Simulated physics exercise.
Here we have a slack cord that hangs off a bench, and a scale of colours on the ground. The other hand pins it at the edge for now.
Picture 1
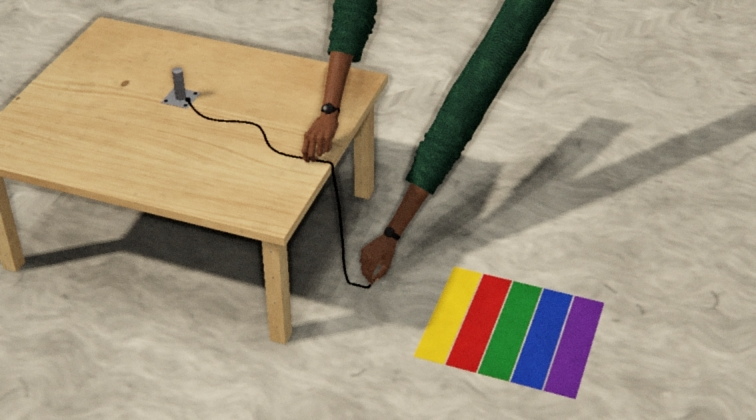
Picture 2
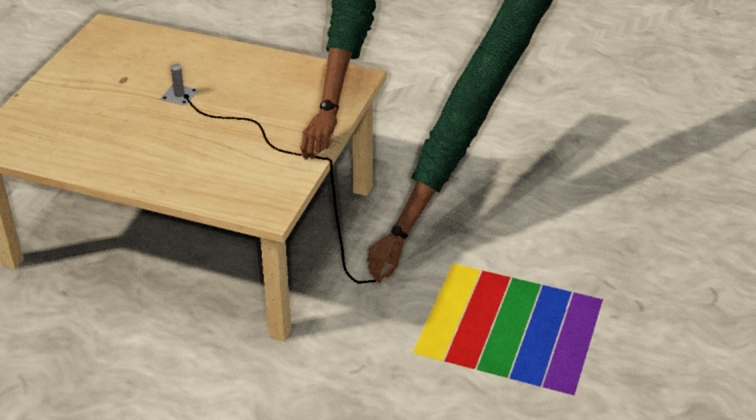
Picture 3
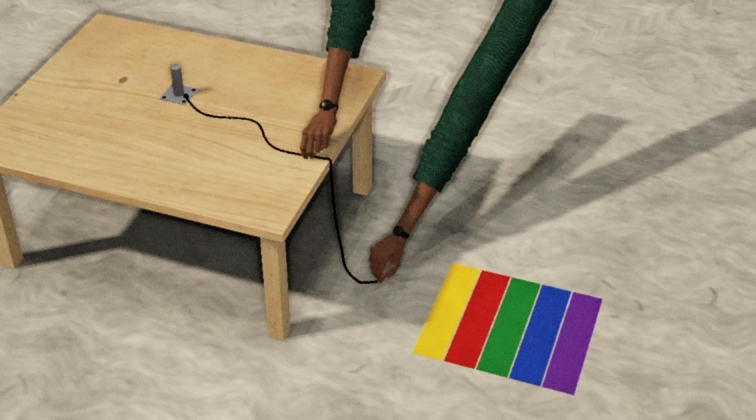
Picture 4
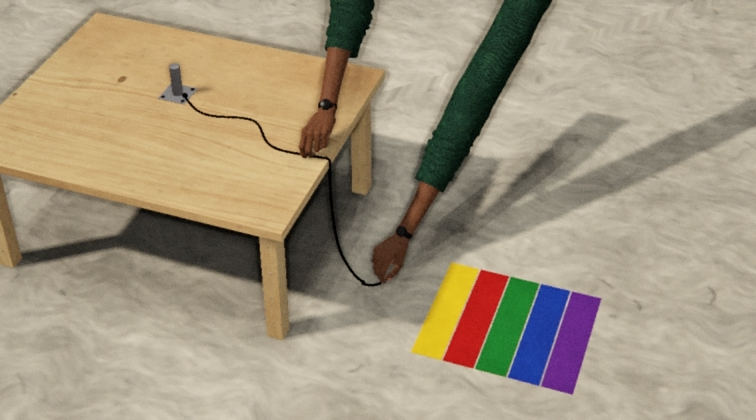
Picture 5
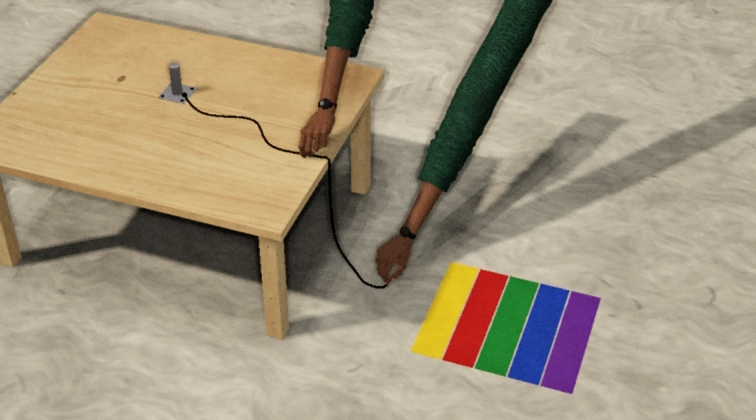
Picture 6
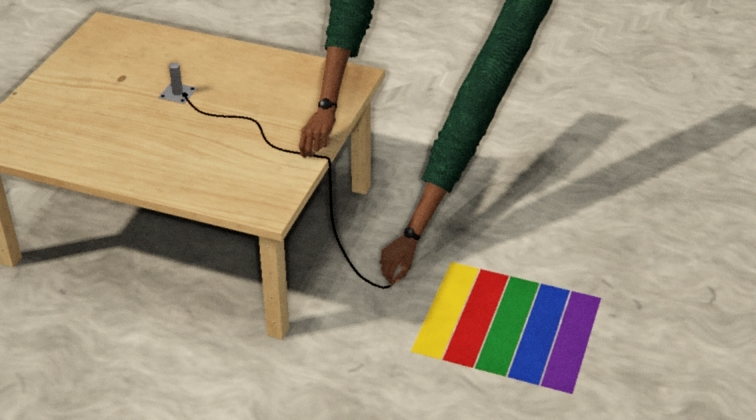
Beside a wooden table, a hand slowly draws a dark cord's end slightly right.
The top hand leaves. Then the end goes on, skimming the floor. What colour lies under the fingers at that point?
Red.
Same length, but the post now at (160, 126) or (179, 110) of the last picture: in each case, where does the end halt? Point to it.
Around (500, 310) for the first try and around (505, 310) for the second.
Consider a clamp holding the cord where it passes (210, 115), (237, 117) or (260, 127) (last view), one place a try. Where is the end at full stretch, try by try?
Roughly (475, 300), (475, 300) and (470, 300).
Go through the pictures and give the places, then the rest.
The first picture shows end (374, 280); yellow (436, 343); red (468, 351); green (500, 360); blue (532, 368); purple (565, 377).
The second picture shows end (381, 279); cord through (197, 110) (251, 120) (282, 151) (332, 171) (337, 222) (345, 267).
The third picture shows end (383, 279).
The fourth picture shows end (386, 280); cord through (195, 109) (249, 119) (281, 150) (330, 170) (333, 221) (348, 266).
The fifth picture shows end (390, 280).
The sixth picture shows end (394, 281); cord through (195, 108) (249, 119) (281, 150) (330, 170) (332, 220) (352, 265).
Early on, end near (421, 288); short of the strips.
Midway, end near (460, 298); over yellow.
At the end of the slack, end near (482, 303); over red. Over red.
